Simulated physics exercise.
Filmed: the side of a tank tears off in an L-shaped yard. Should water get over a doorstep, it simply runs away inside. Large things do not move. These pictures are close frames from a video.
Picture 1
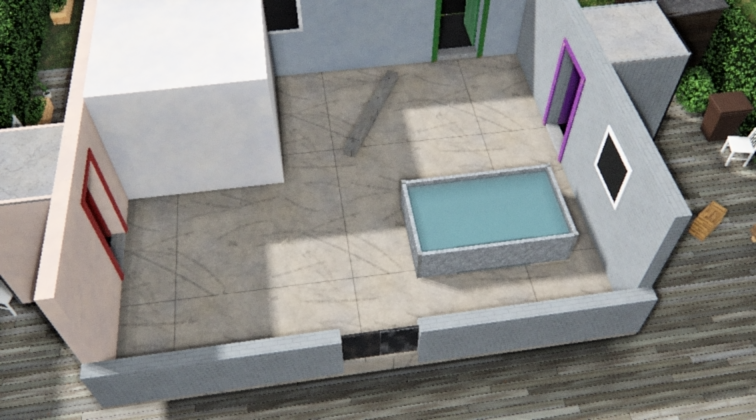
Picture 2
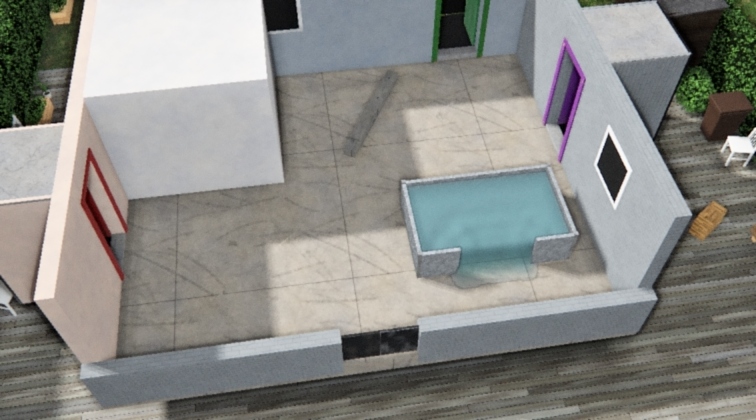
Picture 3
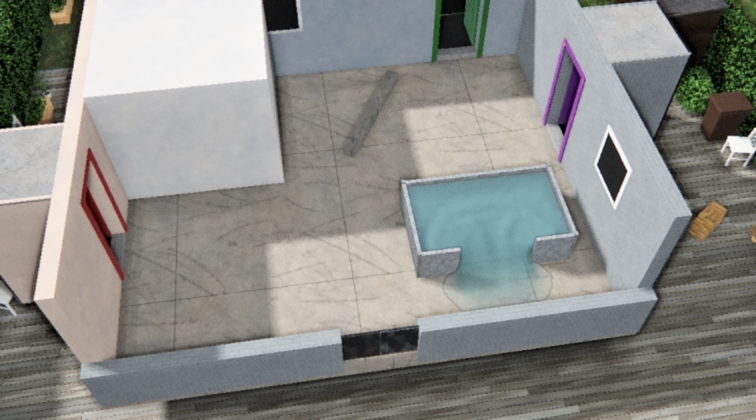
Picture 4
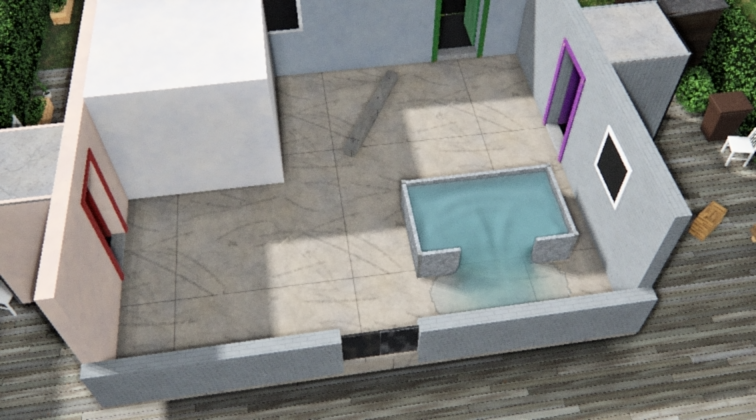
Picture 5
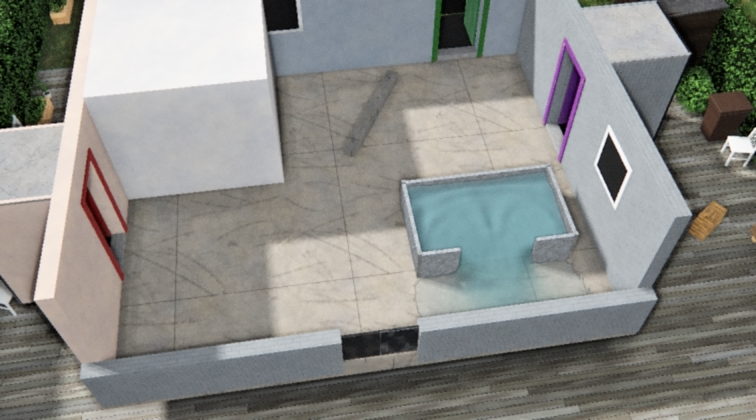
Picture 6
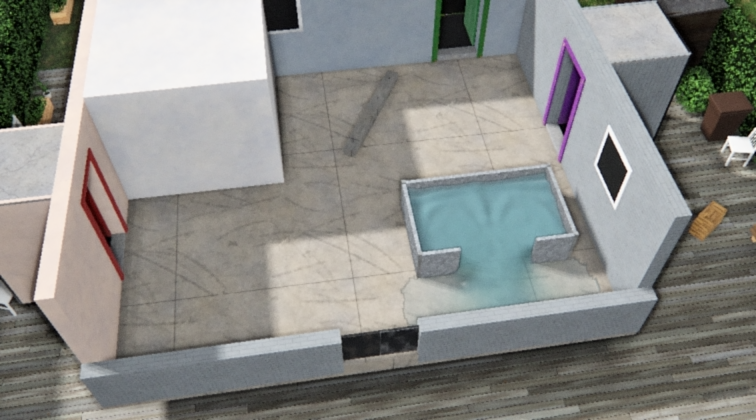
A walled yard with a pale, scratched stone floor, seen from high above, holds a large white block at the left, with a red-framed opening beside it, a green-framed doorway at the back and a purple-framed one on the right. A grey-walled tank of still blue-green water stands at the right, near a low front wall. The middle of its front side opens, and water pours through the gap and spreads across the floor to the low wall while the camera stays still.
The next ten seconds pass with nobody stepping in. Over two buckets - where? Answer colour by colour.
Red door over two; green door under or at two; purple door under or at two.
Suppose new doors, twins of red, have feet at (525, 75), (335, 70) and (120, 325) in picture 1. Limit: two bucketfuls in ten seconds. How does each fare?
Well, the first one overshoots, the next doesn't reach it, and the last overshoots.
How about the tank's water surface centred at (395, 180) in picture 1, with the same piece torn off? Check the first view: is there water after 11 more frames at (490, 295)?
That spot ends up drenched.
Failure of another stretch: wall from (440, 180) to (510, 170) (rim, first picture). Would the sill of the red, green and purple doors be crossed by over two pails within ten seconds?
Taking them in turn, the red door falls short, the green door tops the limit and the purple door tops the limit.
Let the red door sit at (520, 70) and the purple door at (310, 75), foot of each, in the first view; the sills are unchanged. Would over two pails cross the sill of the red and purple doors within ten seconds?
I reckon the red door admits more while the purple door admits less.
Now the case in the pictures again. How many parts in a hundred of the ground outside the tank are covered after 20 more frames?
It should be close to 55 %.
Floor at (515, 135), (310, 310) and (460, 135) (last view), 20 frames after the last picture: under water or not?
Point by point: Inundated, inundated, not yet wet.
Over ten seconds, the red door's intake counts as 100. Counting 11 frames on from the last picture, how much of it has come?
Result: 0 % of the ten-second total.
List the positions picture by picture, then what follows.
In the first frame, still water in the open tank at (487, 210).
In the second frame, water pours out at (495, 258) and has run to (457, 281).
In the third frame, water pours out at (494, 260) and has run to (467, 308).
In the fourth frame, water pours out at (494, 260) and has run to a hidden place.
In the fifth frame, the front is at a hidden place, out from the gap at (494, 260).
In the sixth frame, water pours out at (494, 259) and has run to a hidden place.
A moment on, water covers 10 % of the floor; the red door not reached, the green door not reached, the purple door not reached.
Next, water covers 25 % of the floor; the red door not reached, the green door not reached, the purple door not reached.
Then, water covers 55 % of the floor; the red door wet at the sill, nothing in, the green door not reached, the purple door under two buckets in.
Later, water covers 70 % of the floor; the red door over two buckets in, the green door wet at the sill, nothing in, the purple door under two buckets in.
In the end, water covers 90 % of the floor; the red door over two buckets in, the green door wet at the sill, nothing in, the purple door under two buckets in.
